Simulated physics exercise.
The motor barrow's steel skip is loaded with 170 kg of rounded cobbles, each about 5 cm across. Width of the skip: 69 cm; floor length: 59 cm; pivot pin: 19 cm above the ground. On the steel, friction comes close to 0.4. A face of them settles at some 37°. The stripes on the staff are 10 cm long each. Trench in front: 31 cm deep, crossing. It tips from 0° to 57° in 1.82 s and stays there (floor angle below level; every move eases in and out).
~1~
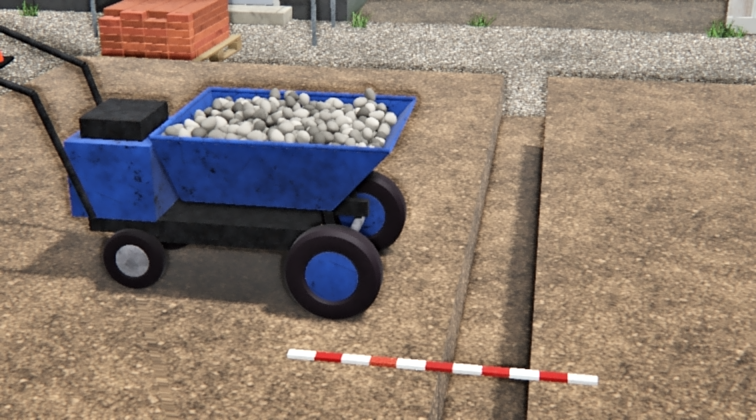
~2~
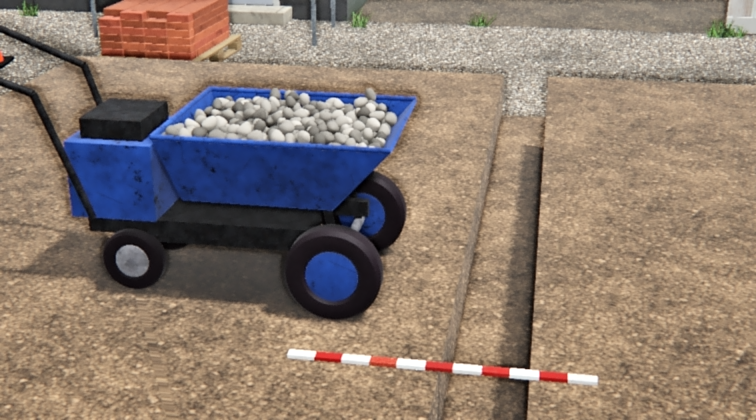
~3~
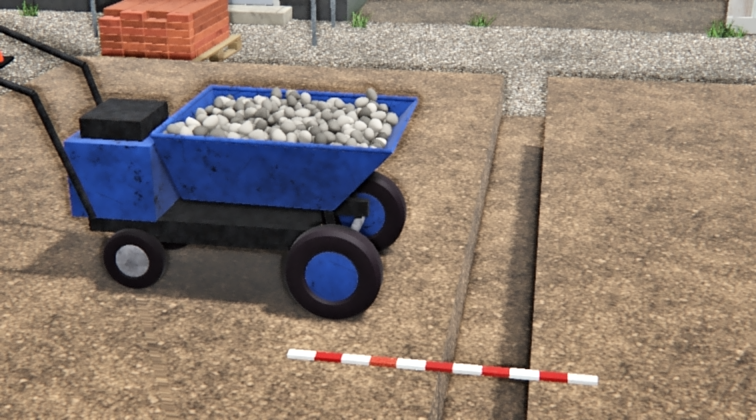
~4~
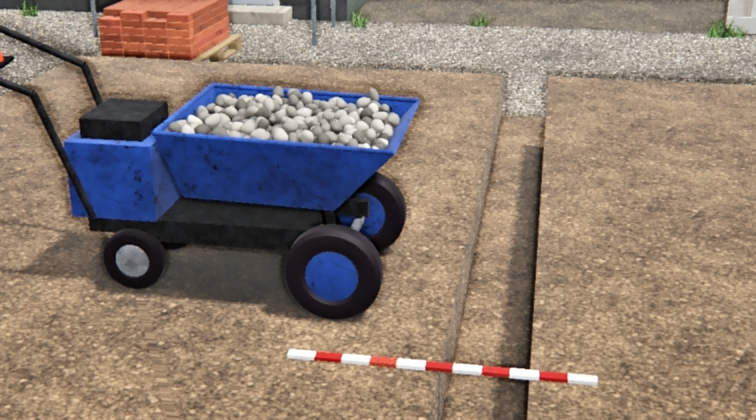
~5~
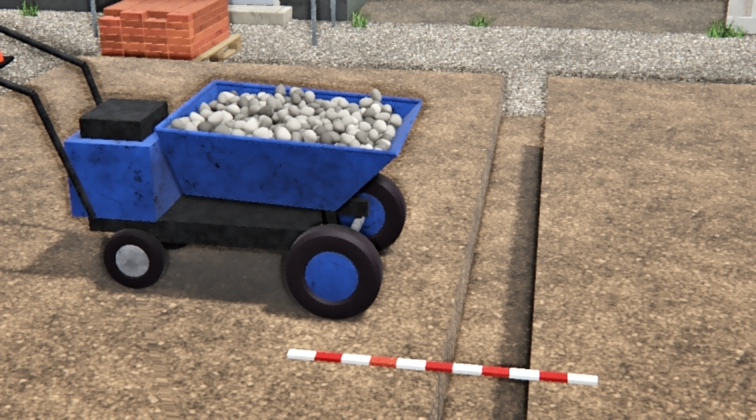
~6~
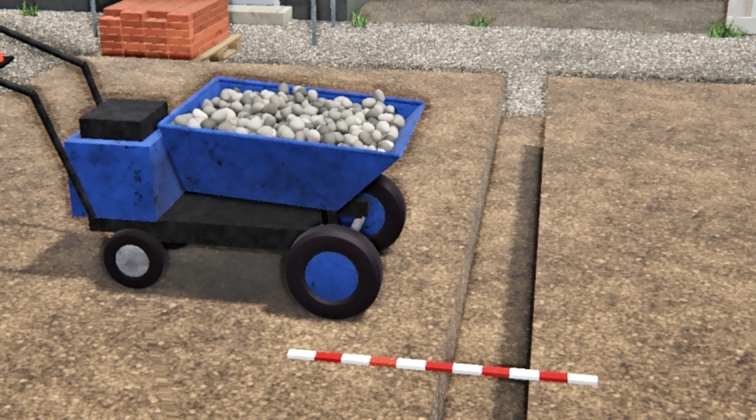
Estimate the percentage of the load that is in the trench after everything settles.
Roughly 59 per cent of the load.
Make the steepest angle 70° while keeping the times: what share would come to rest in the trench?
Roughly 70 percent.
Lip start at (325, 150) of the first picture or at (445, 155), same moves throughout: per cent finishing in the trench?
Near 70 and near 20 percent.
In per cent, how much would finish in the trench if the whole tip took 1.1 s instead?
It would come to roughly 55 per cent.
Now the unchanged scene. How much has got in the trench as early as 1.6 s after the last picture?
Close to 20 per cent has got there by then.
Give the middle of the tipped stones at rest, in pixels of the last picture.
I'd point to around (510, 337).
Then, 1.1 s after the last picture the floor is at 48°, 100 % in the skip; the foremost stones are at (478, 199).
Then, 1.6 s after the last picture the floor is at 57°, 74 % in the skip, 20 % in the trench, 6 % past the trench; the foremost stones are at (594, 313).
Then, 2.0 s after the last picture the floor is at 57°, 51 % in the skip, 30 % in the trench, 19 % past the trench; the foremost stones are at (673, 294).
Then, 3.9 s after the last picture the floor is at 57°, 20 % in the skip, 59 % in the trench, 21 % past the trench; the foremost stones are at (743, 286).
